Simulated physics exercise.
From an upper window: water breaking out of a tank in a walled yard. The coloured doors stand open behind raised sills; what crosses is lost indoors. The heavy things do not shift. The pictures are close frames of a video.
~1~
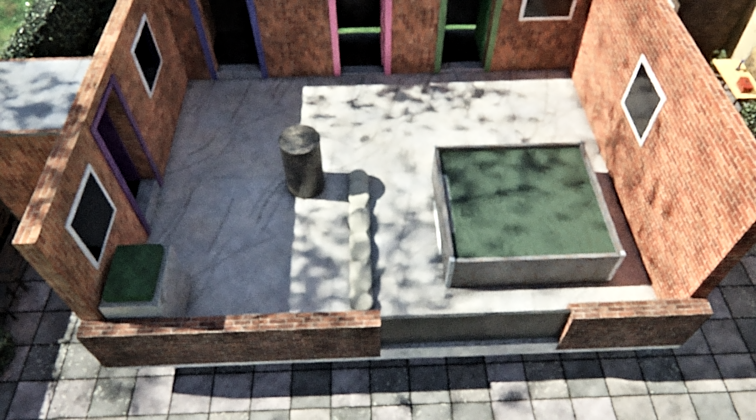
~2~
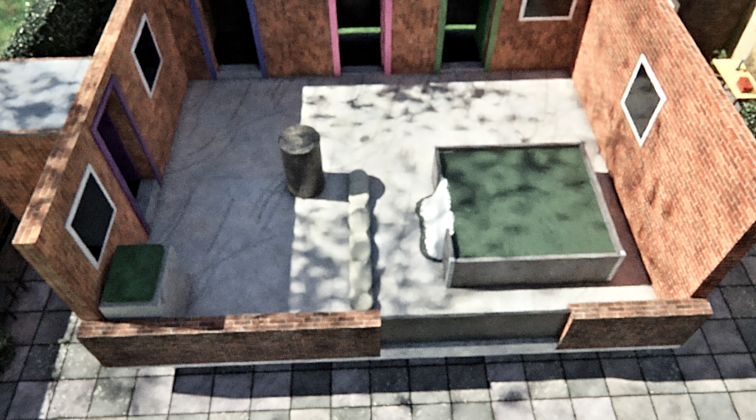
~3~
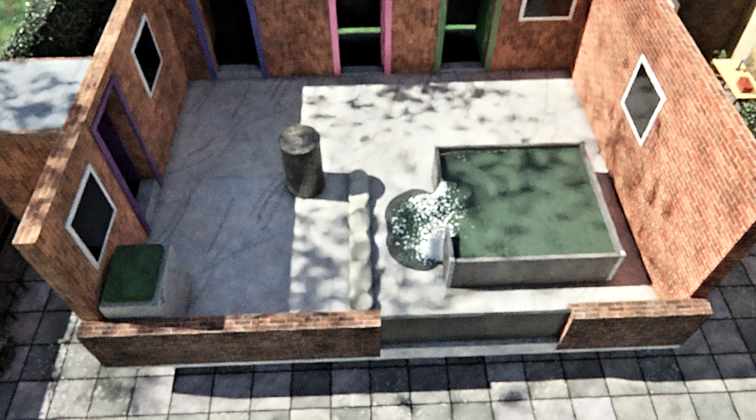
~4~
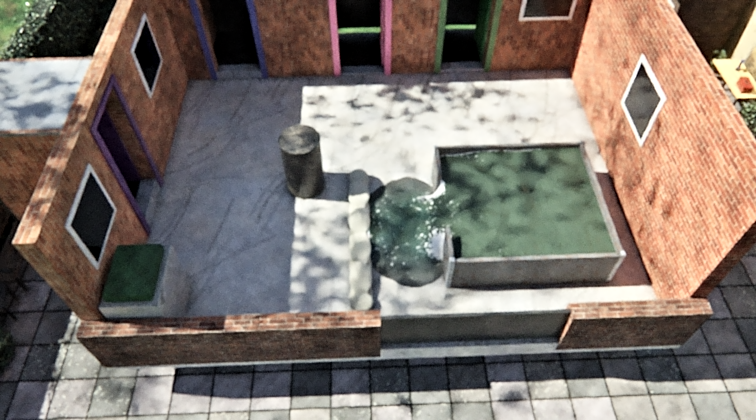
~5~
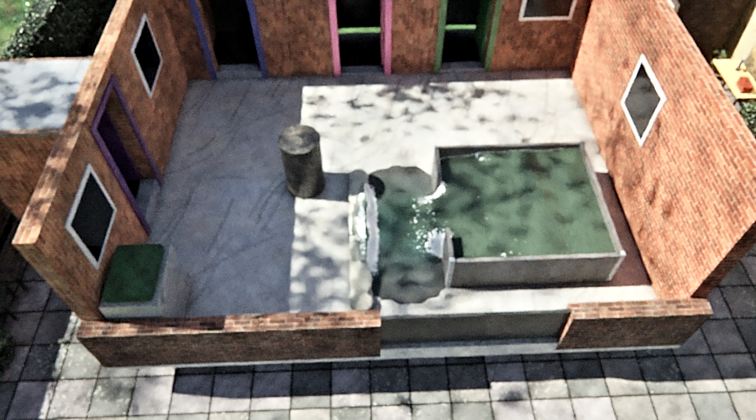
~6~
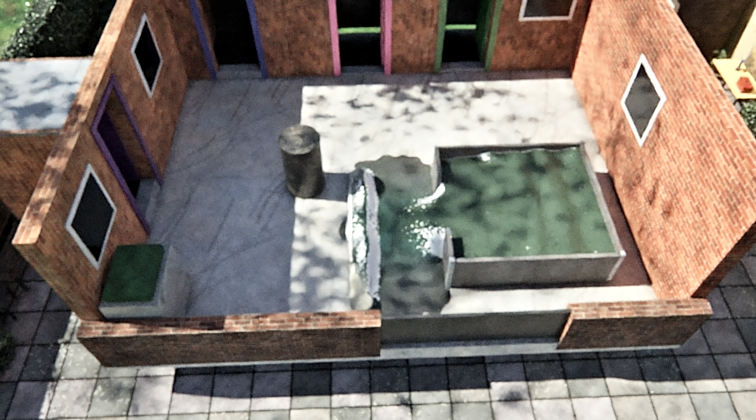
At first a square tank of green water sits still in a brick-walled yard with coloured doors. White water then bursts from the tank's left side and spreads across the paving in a dark pool, reaching the low pale ridge and foaming along it as the pool widens.
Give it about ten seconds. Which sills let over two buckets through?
In the end: The purple door stays under that; the green door stays under that; the pink door takes more than that; the blue door stays under that.
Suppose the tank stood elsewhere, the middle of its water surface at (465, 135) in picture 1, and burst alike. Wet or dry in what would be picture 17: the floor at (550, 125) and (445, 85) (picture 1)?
In turn: Free of water, free of water.
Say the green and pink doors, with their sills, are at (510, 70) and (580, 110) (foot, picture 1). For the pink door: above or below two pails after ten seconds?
My reading: Pink door is over.
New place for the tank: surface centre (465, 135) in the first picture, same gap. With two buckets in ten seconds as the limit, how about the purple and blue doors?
My reading: The purple door is under, the blue door goes over.
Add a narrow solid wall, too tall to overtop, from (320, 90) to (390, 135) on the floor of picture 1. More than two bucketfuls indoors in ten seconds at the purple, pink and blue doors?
One by one: Purple keeps below it; pink stays under; blue stays under.
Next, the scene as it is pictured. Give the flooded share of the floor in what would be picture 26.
Roughly 65 per cent.
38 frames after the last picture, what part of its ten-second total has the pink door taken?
Roughly 65 per cent.
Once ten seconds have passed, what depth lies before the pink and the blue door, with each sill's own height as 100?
Roughly 170 per cent, then 50 per cent.
A moment on, water covers 25 % of the floor; the purple door not reached, the green door not reached, the pink door not reached, the blue door not reached.
Next, water covers 50 % of the floor; the purple door not reached, the green door not reached, the pink door wet at the sill, nothing in, the blue door not reached.
Then, water covers 65 % of the floor; the purple door wet at the sill, nothing in, the green door wet at the sill, nothing in, the pink door over two buckets in, the blue door wet at the sill, nothing in.
Later, water covers 90 % of the floor; the purple door wet at the sill, nothing in, the green door wet at the sill, nothing in, the pink door far over two buckets in, the blue door wet at the sill, nothing in.
In the end, water covers 95 % of the floor; the purple door wet at the sill, nothing in, the green door under two buckets in, the pink door far over two buckets in, the blue door wet at the sill, nothing in.
